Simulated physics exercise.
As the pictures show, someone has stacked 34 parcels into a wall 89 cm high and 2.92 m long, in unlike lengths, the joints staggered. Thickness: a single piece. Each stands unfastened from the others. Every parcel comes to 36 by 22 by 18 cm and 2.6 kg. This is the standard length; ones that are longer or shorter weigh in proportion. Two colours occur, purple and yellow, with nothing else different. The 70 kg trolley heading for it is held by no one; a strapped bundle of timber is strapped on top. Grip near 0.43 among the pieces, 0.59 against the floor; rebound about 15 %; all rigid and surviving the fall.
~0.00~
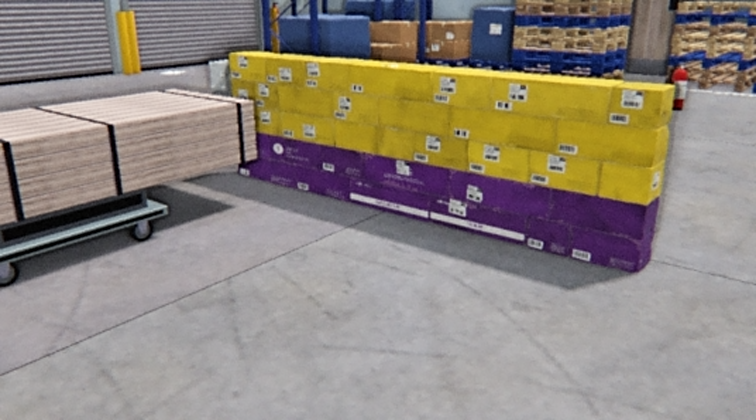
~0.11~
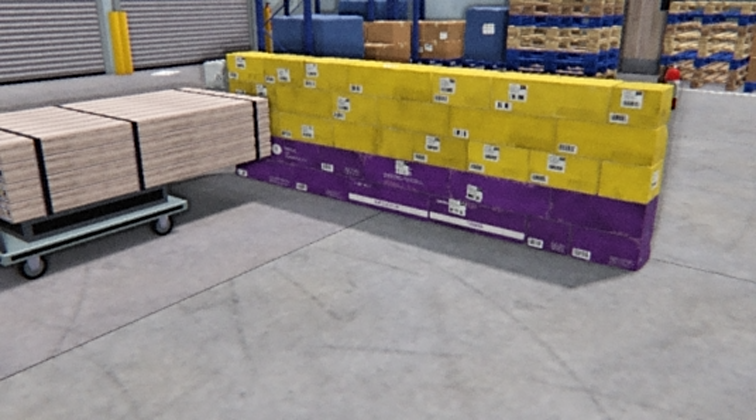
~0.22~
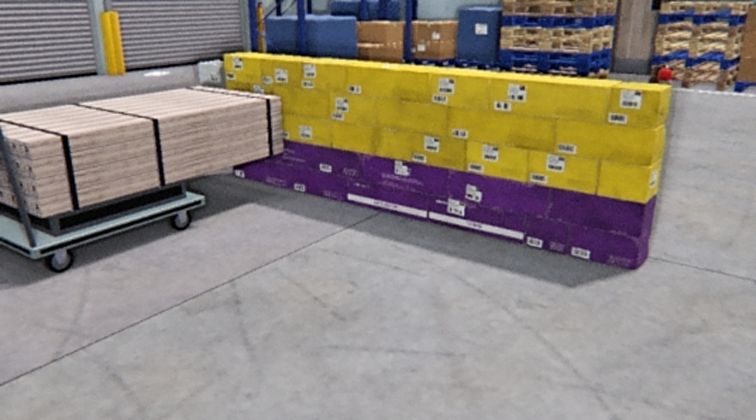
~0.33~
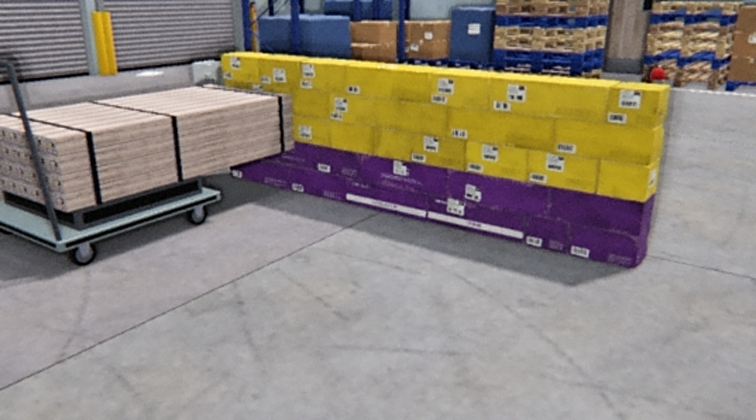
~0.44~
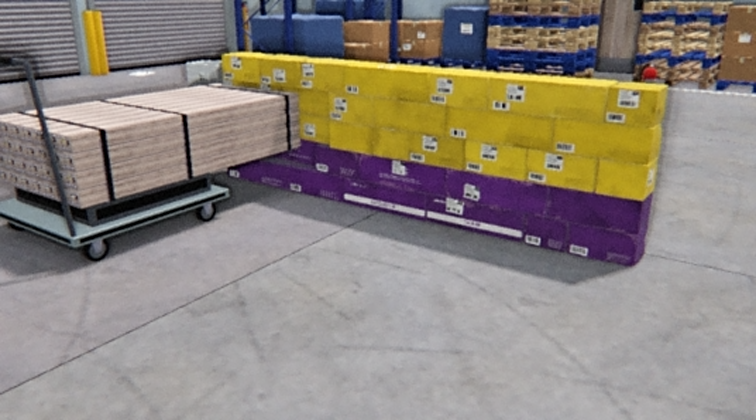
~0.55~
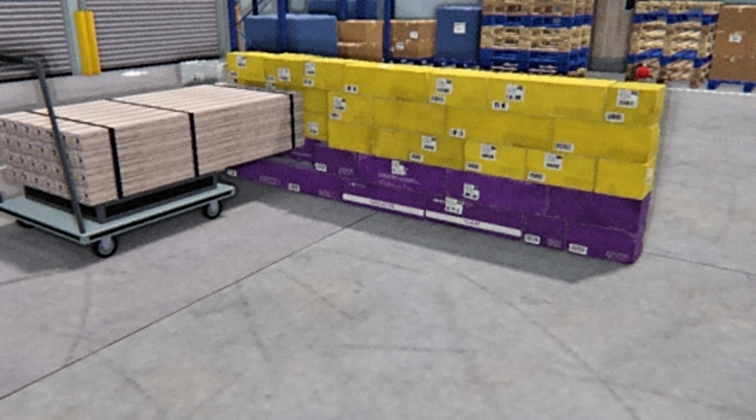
In a warehouse, a trolley loaded with strapped planks rolled in from the left toward a wall of yellow and purple boxes, then pressed into its left end, nudging some boxes slightly.
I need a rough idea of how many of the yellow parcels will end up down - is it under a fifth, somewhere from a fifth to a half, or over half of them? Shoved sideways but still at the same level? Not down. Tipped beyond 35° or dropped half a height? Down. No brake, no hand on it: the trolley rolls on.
I'd say from a fifth to a half of them.
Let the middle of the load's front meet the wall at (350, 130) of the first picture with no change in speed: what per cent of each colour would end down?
Then purple ends 30 per cent down and yellow 80 per cent.
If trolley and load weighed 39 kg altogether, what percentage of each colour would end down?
Result: Purple 20, yellow 40 %.
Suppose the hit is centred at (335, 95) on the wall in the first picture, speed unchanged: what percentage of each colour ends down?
You'd end up with purple at 10 and yellow at 50 percent down.
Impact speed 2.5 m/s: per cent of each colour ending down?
Share down, in per cent: Purple 20, yellow 30.
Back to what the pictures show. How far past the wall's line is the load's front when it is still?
I'd say around 55 cm, more or less.
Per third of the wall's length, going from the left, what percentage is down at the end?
In percent, the thirds read 80 on the left, 0 in the middle and 0 on the right.
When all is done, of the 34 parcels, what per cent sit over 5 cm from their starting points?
The answer is 30 percent.
After 0.70 s, load 22 cm past the wall's line, still rolling; none of the 22 yellow parcels down (0 of 34 in all colours); top yellow parcel leaning 6°.
After 0.92 s, load 30 cm past the wall's line, still rolling; 8 of the 22 yellow parcels down (10 of 34 in all colours); top yellow parcel leaning 23°, 12 cm lower.
After 1.30 s, load 40 cm past the wall's line, still rolling; 8 of the 22 yellow parcels down (10 of 34 in all colours); top yellow parcel leaning 25°, 64 cm lower.
At rest (2.4 s), load 54 cm past the wall's line, stopped; 8 of the 22 yellow parcels down (10 of 34 in all colours); top yellow parcel 71 cm lower; top purple parcel unmoved. That is 36 per cent. As the last picture would show them, middles, top yellow parcel near (397, 140), top purple parcel near (501, 186).
